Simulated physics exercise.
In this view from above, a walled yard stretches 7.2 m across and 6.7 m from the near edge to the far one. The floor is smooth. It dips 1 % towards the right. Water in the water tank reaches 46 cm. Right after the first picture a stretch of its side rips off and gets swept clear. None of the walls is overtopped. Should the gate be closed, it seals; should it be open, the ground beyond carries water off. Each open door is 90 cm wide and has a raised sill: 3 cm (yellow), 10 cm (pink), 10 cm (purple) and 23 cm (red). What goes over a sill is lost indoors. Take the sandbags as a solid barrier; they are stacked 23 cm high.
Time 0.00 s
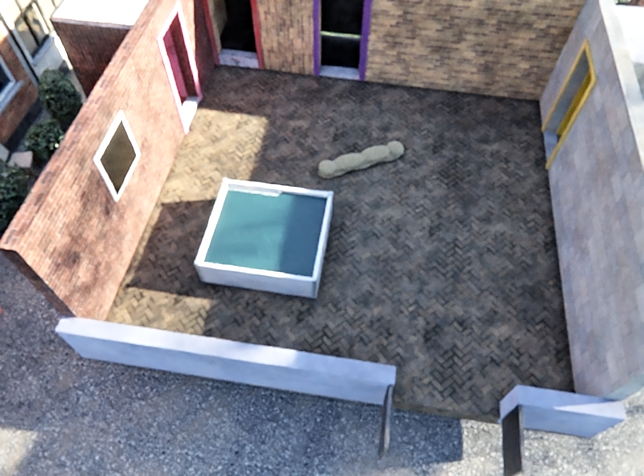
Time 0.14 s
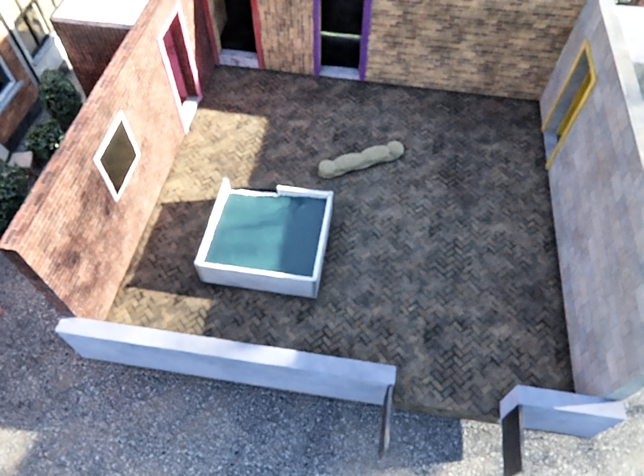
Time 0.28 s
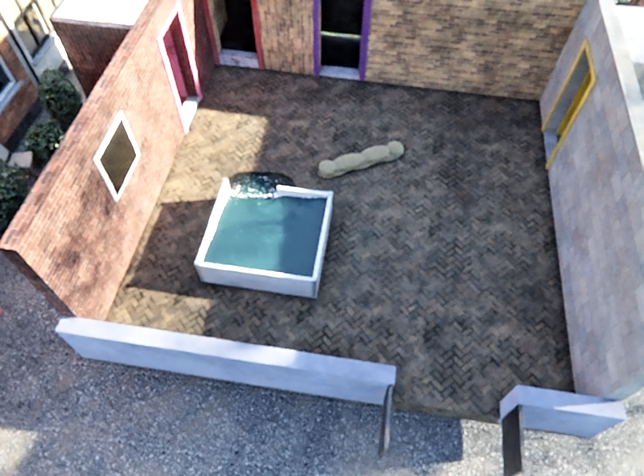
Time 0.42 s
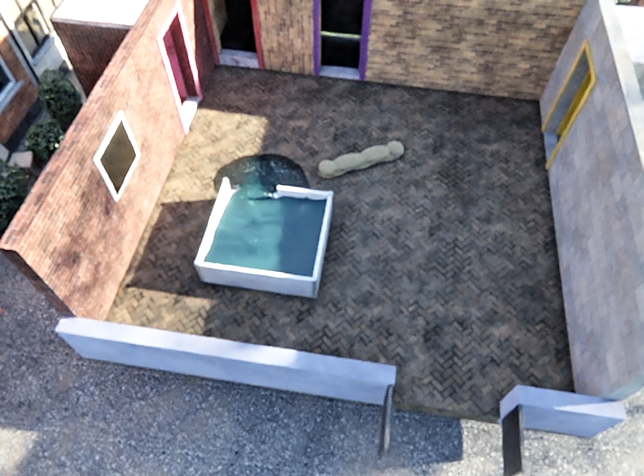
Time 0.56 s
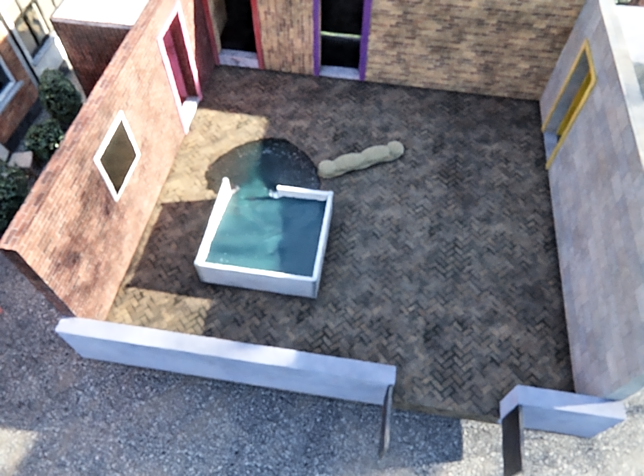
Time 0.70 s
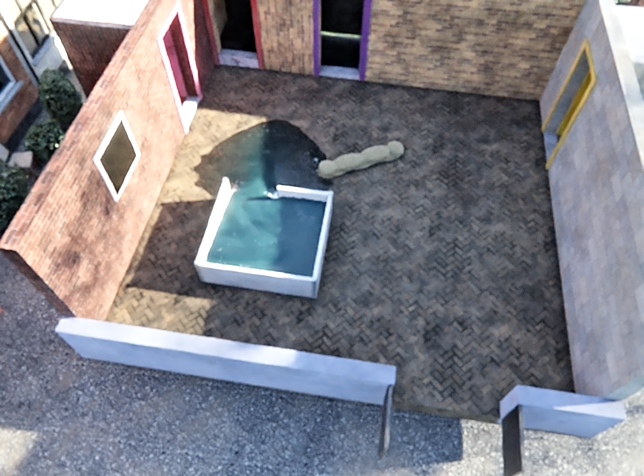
Water poured through a gap that opened in the far side of a white-walled tank, then spread in a widening dark pool across the brick-paved yard towards the back wall and beside the sandbags.
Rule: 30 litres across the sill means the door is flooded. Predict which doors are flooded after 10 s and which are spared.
My prediction: The yellow door tops the limit. The pink door never tops the limit. The purple door never tops the limit. The red door never tops the limit.
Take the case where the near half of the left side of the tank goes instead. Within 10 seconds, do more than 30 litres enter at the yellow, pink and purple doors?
Then: Yellow short of it, pink short of it, purple short of it.
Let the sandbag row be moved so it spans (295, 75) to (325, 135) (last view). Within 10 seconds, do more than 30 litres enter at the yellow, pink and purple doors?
With that change: Yellow stays within, pink stays within, purple stays within.
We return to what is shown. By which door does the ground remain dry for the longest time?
It's the yellow door that comes last.
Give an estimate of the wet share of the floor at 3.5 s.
Roughly 30 % of the floor is wet.
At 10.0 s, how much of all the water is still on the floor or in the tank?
94 %.
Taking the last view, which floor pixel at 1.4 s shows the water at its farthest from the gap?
Point: Roughly (278, 71).
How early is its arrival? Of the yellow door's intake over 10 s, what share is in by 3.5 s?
Around 0 percent.
After 1.4 s water covers 20 % of the floor and is deepest (26 cm) near (248, 197); yellow door not reached, pink door not reached, purple door not reached, red door not reached.
After 2.2 s water covers 25 % of the floor and is deepest (22 cm) near (216, 64); yellow door not reached, pink door 11 cm at the sill, 0 L in, purple door 13 cm at the sill, 0 L in, red door 14 cm at the sill, 0 L in.
After 3.5 s water covers 30 % of the floor and is deepest (18 cm) near (223, 87); yellow door not reached, pink door 7 cm at the sill, 1 L in, purple door 11 cm at the sill, 7 L in, red door 17 cm at the sill, 1 L in.
After 6.0 s water covers 40 % of the floor and is deepest (9 cm) near (248, 197); yellow door 6 cm at the sill, 2 L in, pink door 7 cm at the sill, 2 L in, purple door 8 cm at the sill, 9 L in, red door 8 cm at the sill, 1 L in.
After 10.0 s water covers 55 % of the floor and is deepest (10 cm) near (534, 118); yellow door 9 cm at the sill, 73 L in, pink door 4 cm at the sill, 2 L in, purple door 5 cm at the sill, 9 L in, red door 4 cm at the sill, 1 L in.
